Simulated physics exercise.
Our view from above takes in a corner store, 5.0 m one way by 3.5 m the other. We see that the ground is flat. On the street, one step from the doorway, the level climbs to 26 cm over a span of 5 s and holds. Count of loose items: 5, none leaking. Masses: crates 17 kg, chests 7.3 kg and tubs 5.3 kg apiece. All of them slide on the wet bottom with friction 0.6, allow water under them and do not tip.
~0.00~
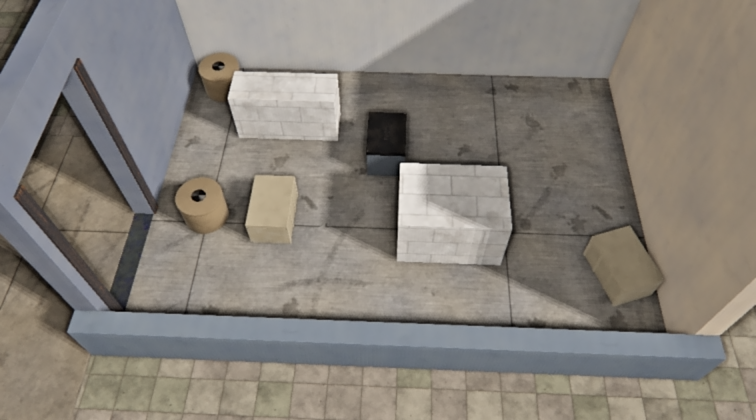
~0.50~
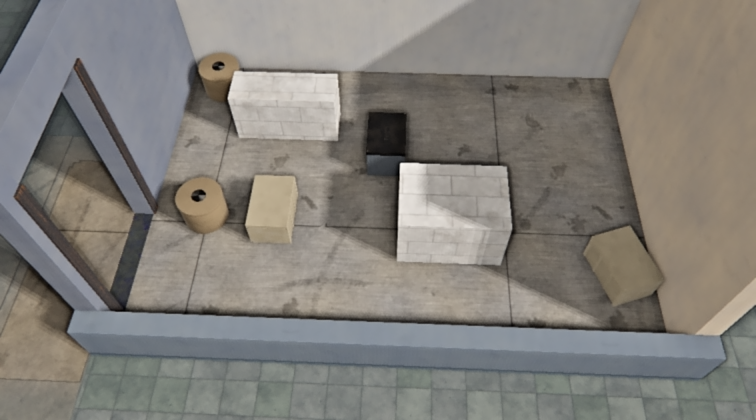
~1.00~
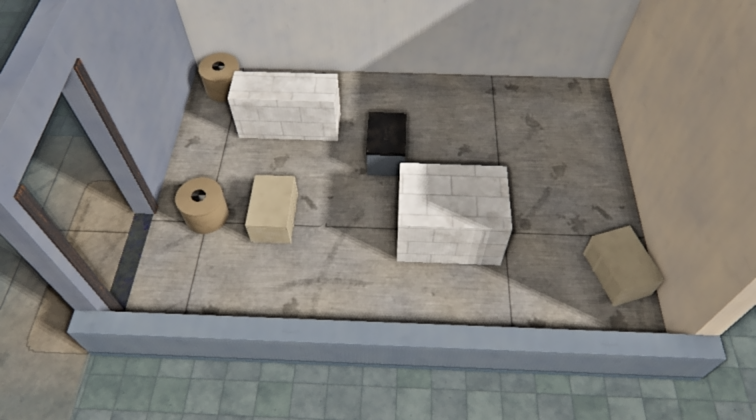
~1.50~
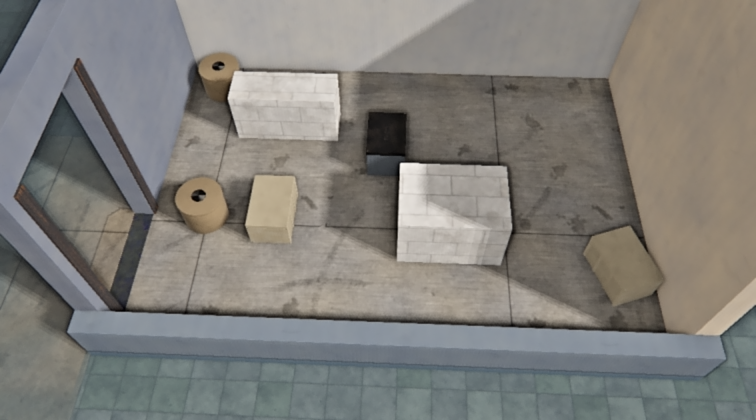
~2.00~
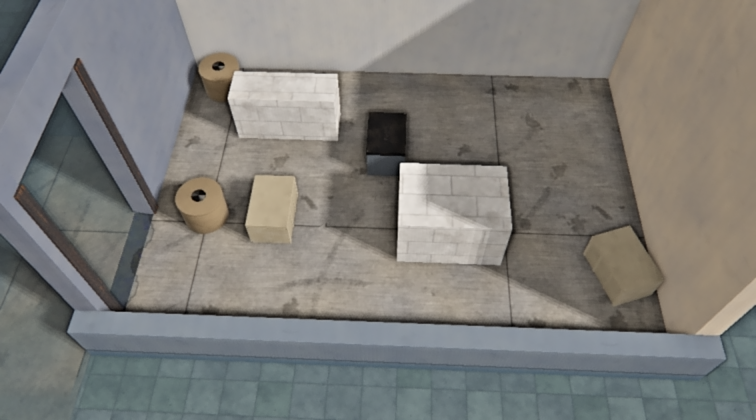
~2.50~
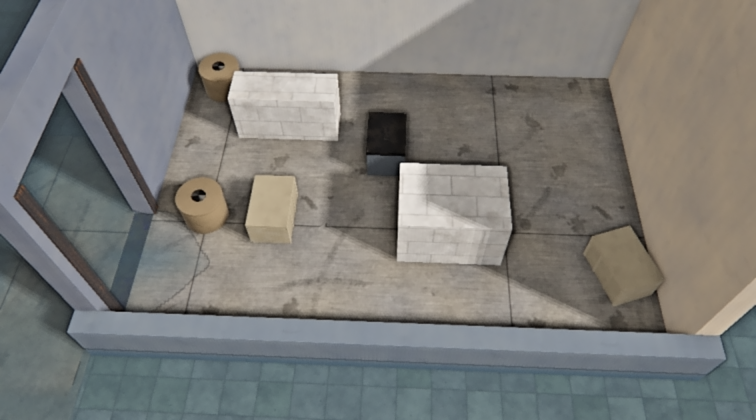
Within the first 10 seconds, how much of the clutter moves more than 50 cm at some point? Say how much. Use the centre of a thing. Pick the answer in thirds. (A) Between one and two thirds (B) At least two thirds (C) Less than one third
B, at least two thirds.
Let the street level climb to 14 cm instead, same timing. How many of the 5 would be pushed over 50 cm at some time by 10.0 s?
So the tally would be 1.
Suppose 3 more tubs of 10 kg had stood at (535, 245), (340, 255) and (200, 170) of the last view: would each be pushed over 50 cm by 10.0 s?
Respectively, lower, higher and lower.
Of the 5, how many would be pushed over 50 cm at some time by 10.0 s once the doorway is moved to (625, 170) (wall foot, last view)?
Then 3 of them would.
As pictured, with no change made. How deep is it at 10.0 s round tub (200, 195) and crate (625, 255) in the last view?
About 3 and 16 cm.
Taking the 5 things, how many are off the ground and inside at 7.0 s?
At that point I count 1.
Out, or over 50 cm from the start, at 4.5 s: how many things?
By then 1.
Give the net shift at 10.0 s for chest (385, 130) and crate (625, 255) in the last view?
Shifts: 150 cm / 250 cm.
After 3.5 s 0 of 5 are over 50 cm from their spots; 0 afloat.
After 4.5 s 1 of 5 are over 50 cm from their spots; 0 afloat.
After 7.0 s 3 of 5 are over 50 cm from their spots; 1 afloat.
After 10.0 s 4 of 5 are over 50 cm from their spots, and 4 have been at some point; 3 afloat.
